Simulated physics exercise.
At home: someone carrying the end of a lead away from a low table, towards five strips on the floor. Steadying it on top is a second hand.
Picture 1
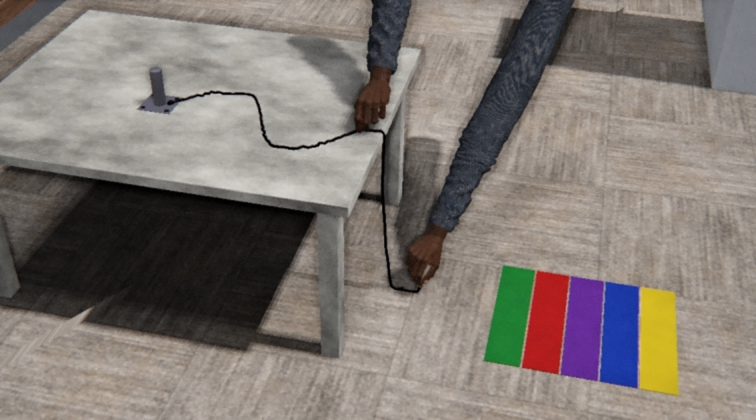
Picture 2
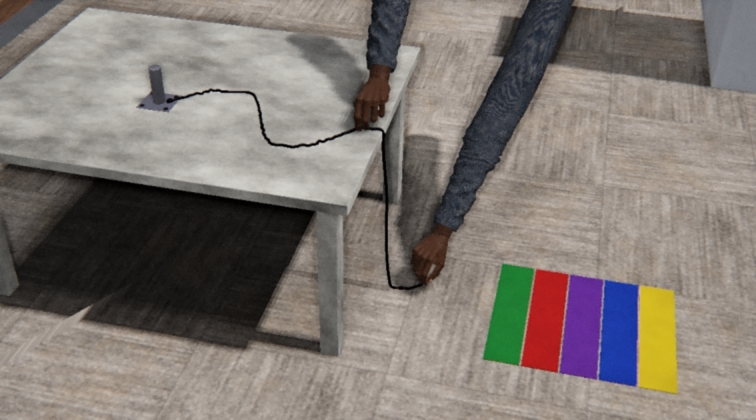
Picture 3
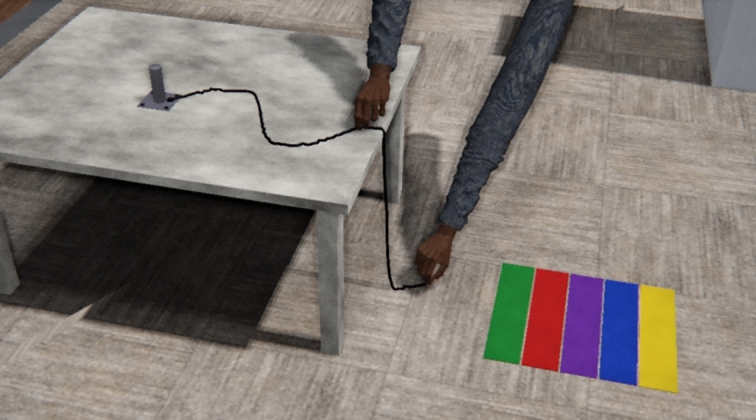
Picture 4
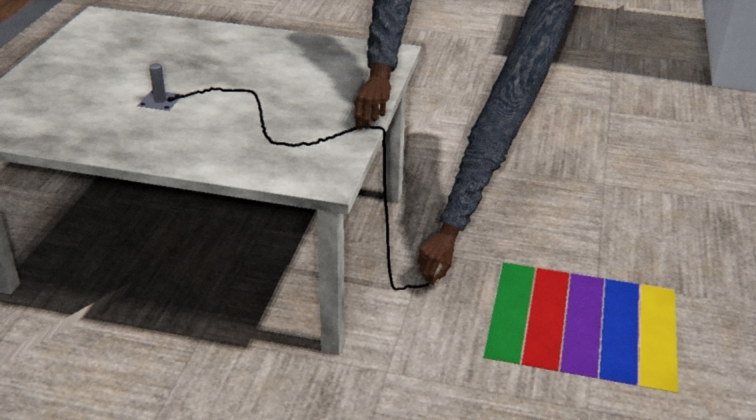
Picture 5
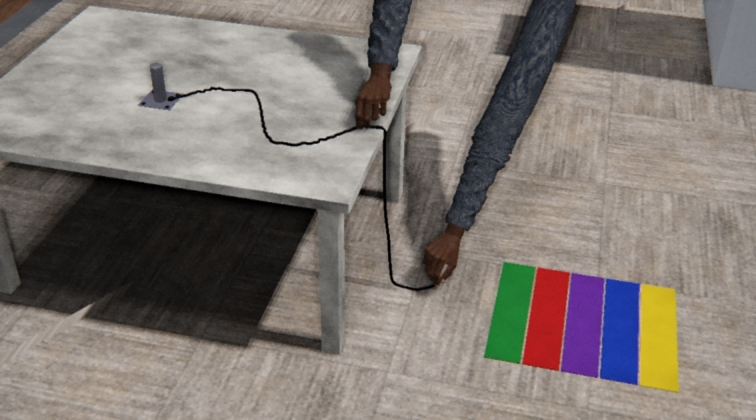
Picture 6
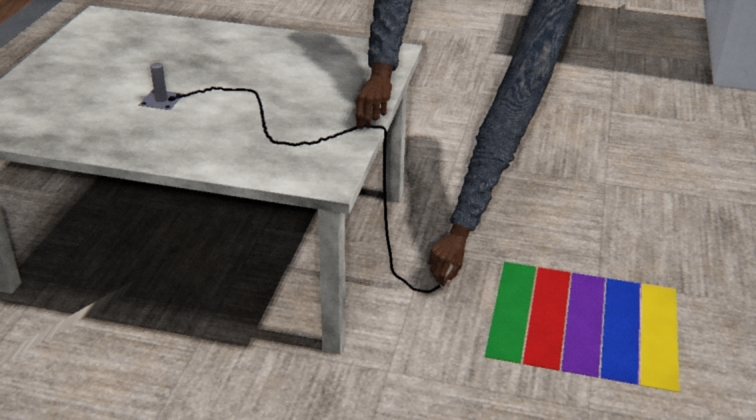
A hand holding the end of a black cord moved slightly to the right across the floor near the coloured strips, while another hand stayed at the table's edge, touching the cord.
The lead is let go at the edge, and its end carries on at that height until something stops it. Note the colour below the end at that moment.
Colour below: Yellow.
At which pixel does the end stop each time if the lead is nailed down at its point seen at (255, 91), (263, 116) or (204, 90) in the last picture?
Roughly (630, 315), (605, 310) and (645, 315).
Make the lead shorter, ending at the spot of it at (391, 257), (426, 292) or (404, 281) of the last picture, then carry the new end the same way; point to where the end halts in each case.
Roughly (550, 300), (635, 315), (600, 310).
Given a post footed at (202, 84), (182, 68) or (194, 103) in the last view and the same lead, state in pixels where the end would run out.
The places come out near (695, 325), (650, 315) and (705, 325).
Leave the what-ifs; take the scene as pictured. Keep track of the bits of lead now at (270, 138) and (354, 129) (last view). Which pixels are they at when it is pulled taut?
One finishes at (356, 126) and the other at (445, 170).
A little later, end near (589, 306); over purple.
Next, end near (635, 314); over blue.
When it is tight, end near (664, 319); over yellow. The end stops over the yellow strip.
